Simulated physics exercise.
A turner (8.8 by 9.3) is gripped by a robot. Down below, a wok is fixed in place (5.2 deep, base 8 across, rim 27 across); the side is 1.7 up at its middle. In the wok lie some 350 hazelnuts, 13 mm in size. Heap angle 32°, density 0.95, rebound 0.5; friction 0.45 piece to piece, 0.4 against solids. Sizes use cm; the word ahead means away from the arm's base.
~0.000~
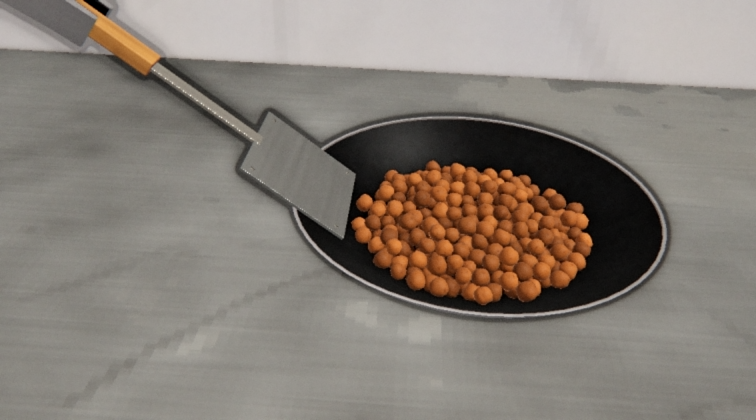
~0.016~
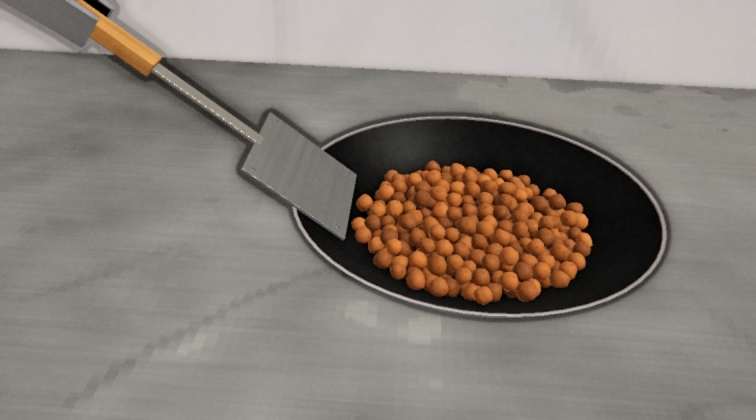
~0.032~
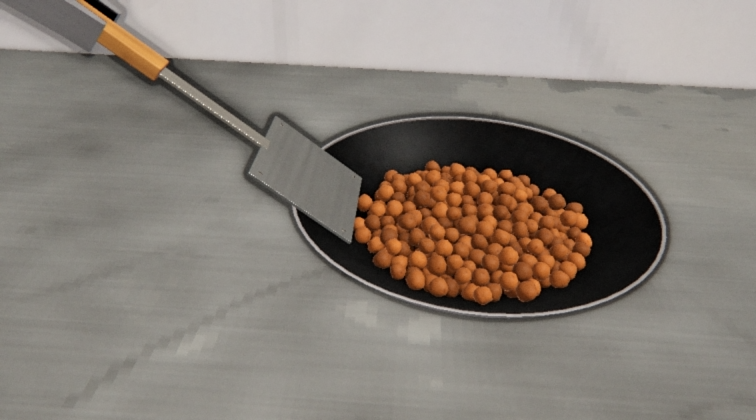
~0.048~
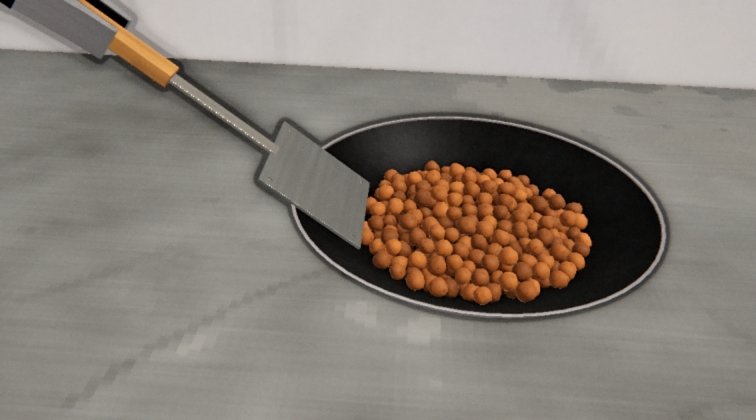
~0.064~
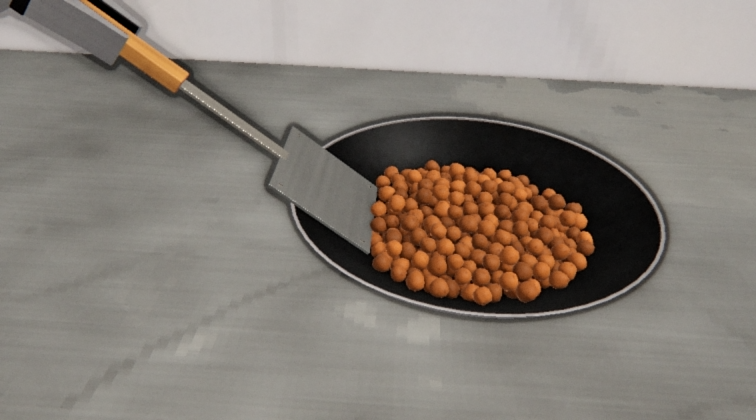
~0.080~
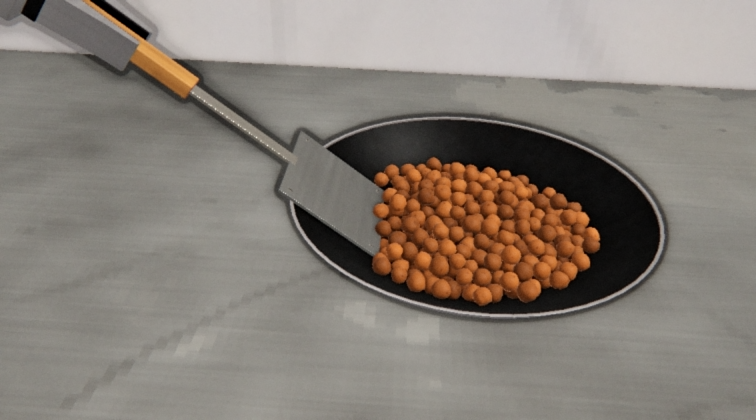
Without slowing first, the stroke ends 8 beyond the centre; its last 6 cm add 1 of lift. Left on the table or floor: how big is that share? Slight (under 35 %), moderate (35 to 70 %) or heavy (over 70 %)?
Slight.
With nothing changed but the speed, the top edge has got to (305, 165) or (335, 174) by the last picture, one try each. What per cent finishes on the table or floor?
30 % and 50 %.
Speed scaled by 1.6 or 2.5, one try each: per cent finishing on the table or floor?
I'd expect close to 35 and then close to 55 percent.
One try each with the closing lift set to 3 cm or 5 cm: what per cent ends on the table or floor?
You'd get some 15 per cent with the first setting and some 15 per cent with the second.
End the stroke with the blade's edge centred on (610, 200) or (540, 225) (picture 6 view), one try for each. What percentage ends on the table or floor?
The two tries give near 45 and near 10 in a hundred.
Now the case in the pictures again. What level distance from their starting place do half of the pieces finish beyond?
Level distance of roughly 8 cm.
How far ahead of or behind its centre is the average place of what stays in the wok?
5.0 cm ahead.
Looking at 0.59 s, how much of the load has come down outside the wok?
About 20 per cent.
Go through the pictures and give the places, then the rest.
In the first frame, turner top edge at (255, 138), sloping 37°; upper third of the load around (472, 213), from x 360 to 585, top at y 170; 352 in the wok.
In the second frame, turner top edge at (256, 139), sloping 37°; upper third of the load around (471, 213), from x 360 to 585, top at y 170.
In the third frame, turner top edge at (263, 143), sloping 37°; upper third of the load around (471, 213), from x 360 to 585, top at y 170.
In the fourth frame, turner top edge at (272, 148), sloping 37°; upper third of the load around (471, 213), from x 365 to 585, top at y 170.
In the fifth frame, turner top edge at (281, 154), sloping 37°; upper third of the load around (470, 213), from x 370 to 585, top at y 170.
In the sixth frame, turner top edge at (290, 159), sloping 37°; upper third of the load around (473, 213), from x 375 to 590, top at y 165; 352 in the wok.
After 0.20 s, sloping 37°, highest piece 5 above the table; 352 in the wok.
After 0.33 s, sloping 37°, highest piece 8 above the table; 348 in the wok, 4 on the blade or in flight.
After 0.59 s, sloping 37°, highest piece 8 above the table; 287 in the wok, 62 on the table or floor, 3 on the blade or in flight.
After 1.64 s, sloping 37°, highest piece 7 above the table; 283 in the wok, 69 on the table or floor.
At rest, 283 in the wok, 69 on the table or floor. That is 20 % on the table or floor.
